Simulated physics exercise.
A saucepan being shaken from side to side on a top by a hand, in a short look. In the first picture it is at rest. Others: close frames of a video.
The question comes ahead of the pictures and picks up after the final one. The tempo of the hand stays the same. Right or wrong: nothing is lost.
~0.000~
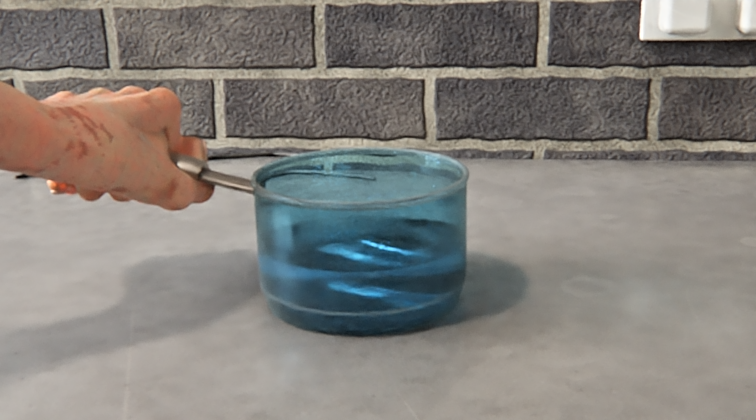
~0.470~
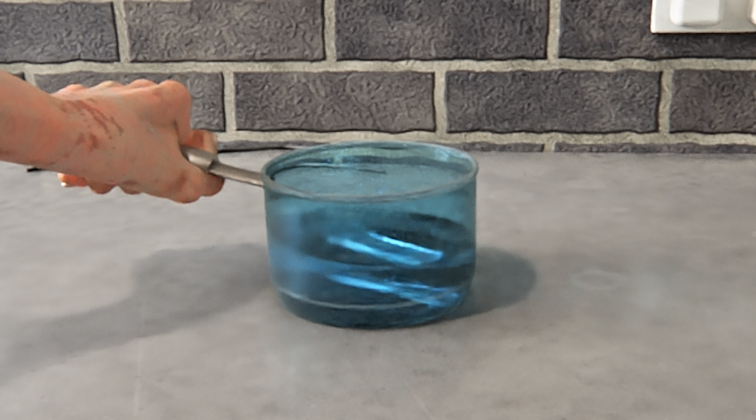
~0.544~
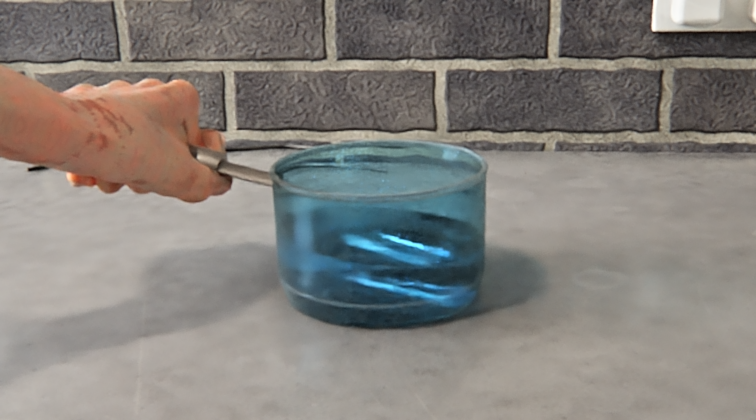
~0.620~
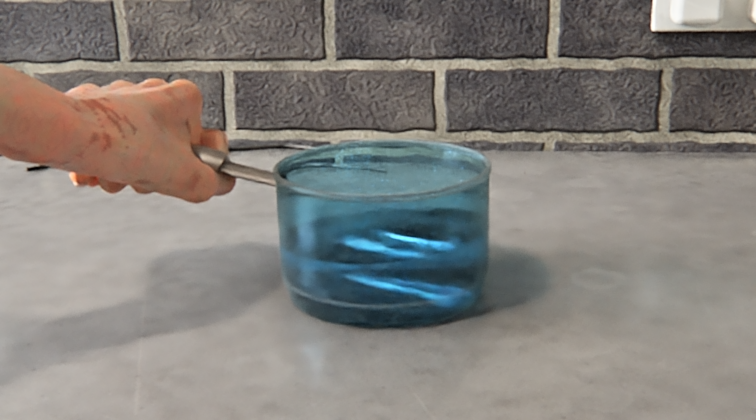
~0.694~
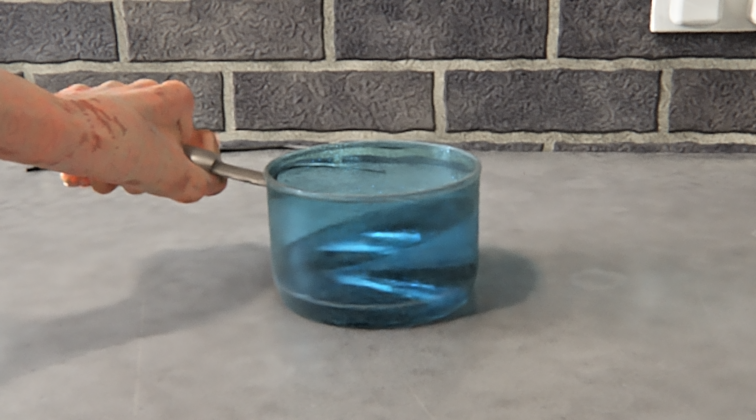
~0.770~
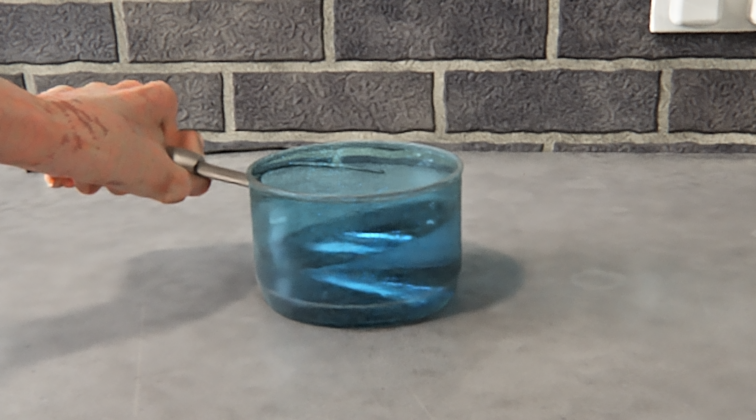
Wrong.
After 1.1 s, the highest wave so far comes most of the way to the rim.
After 1.2 s, the highest wave so far goes over the rim.
After 5.2 s, the highest wave so far goes over the rim; some is on the top.
